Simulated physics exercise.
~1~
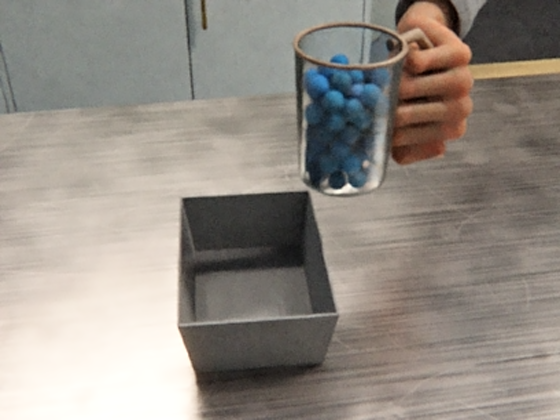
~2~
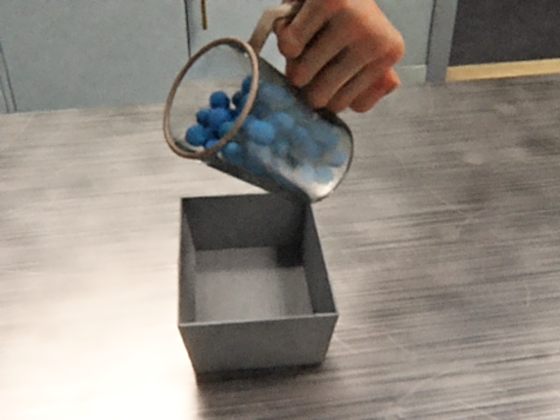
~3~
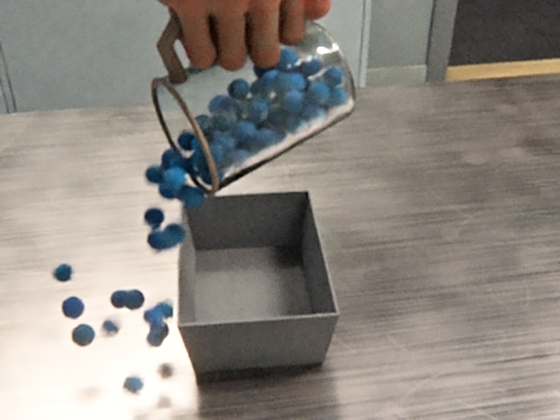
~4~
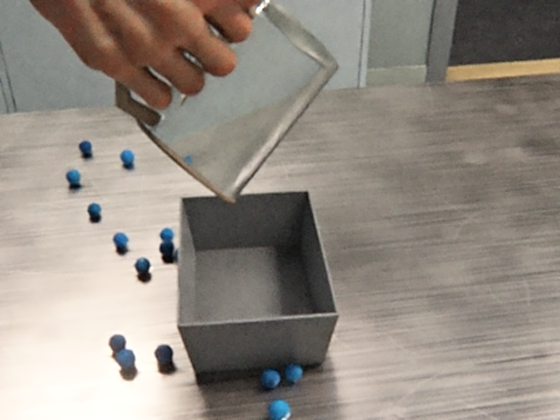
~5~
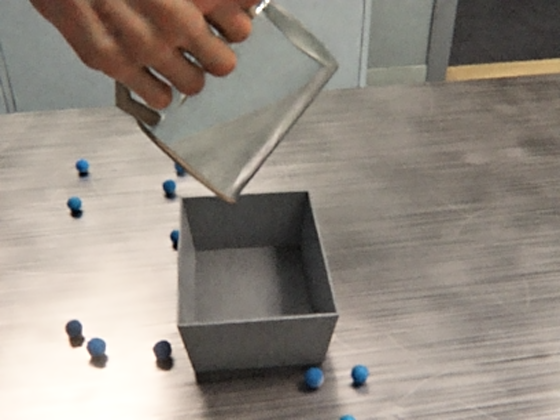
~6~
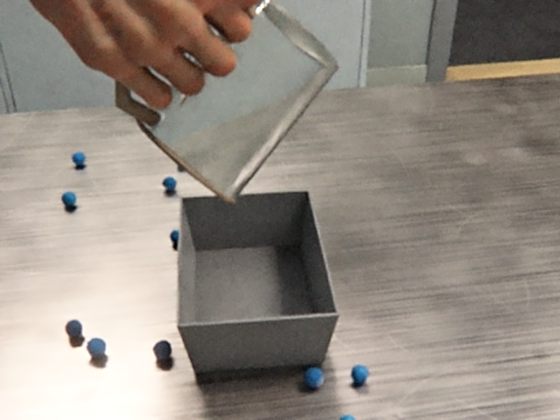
In the video, a hand moves a clear cup of small blue balls left above an open gray box and tips it, spilling the balls past the box's left side. They scatter across the table, leaving the box empty as the hand holds the emptied cup tilted above.
